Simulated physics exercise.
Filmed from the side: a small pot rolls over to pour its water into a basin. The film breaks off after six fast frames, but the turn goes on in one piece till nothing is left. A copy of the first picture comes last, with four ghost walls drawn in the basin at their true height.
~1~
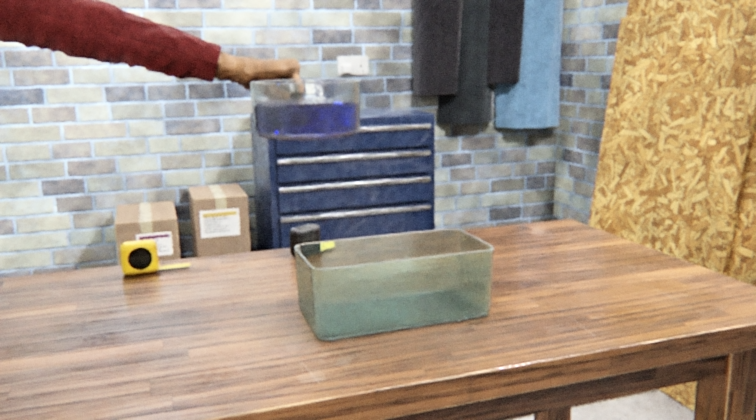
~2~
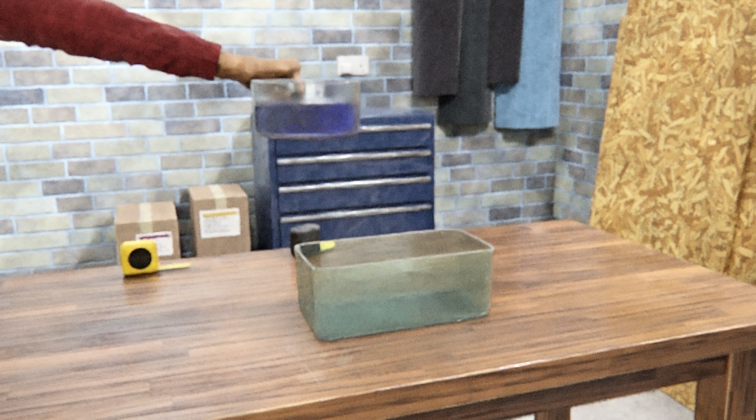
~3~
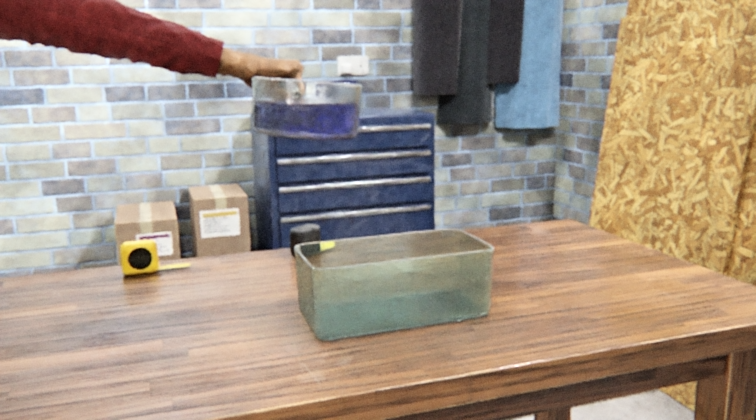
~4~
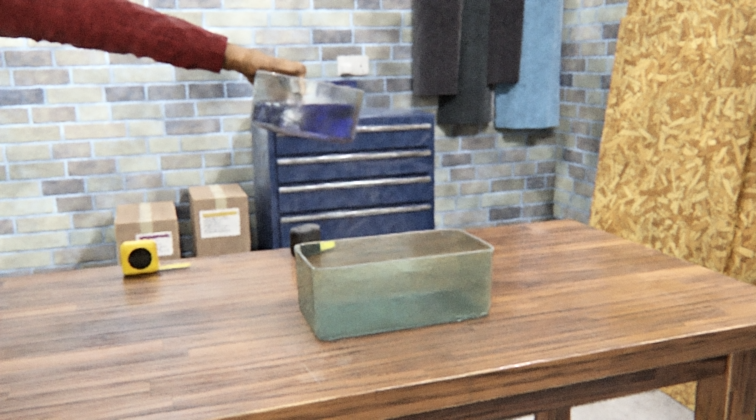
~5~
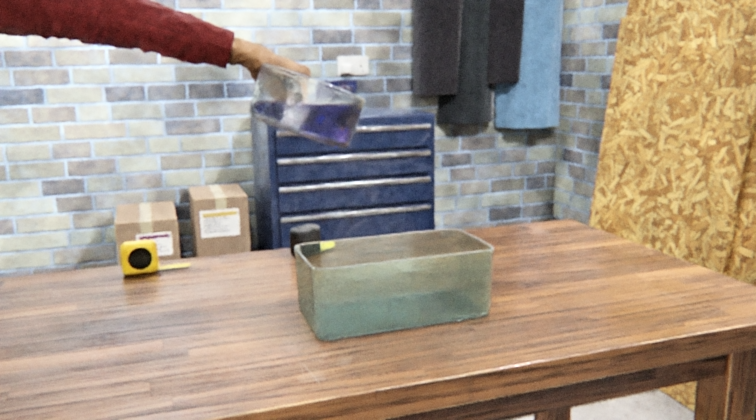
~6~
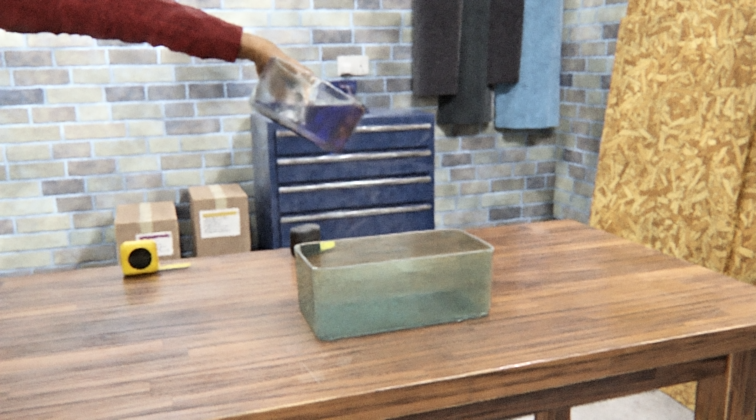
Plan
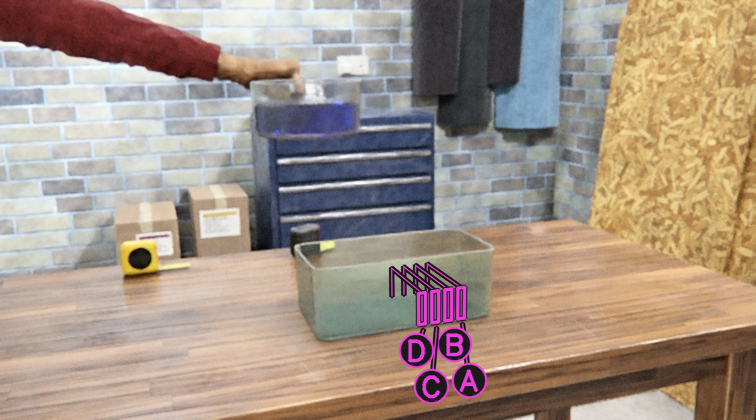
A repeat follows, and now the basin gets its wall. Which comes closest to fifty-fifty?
Place D does it best.
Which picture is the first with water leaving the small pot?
In picture 6.
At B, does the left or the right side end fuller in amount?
The left one.
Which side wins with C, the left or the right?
More ends on the left.
On the marked copy, A at (462, 323); B at (449, 325); C at (436, 327); D at (423, 329).
With A, about 93 % ends left of the wall and 5 % right of it.
With B, about 94 % ends left of the wall and 3 % right of it; 3 % is lost outside.
With C, about 74 % ends left of the wall and 23 % right of it; 3 % is lost outside.
With D, about 53 % ends left of the wall and 45 % right of it.
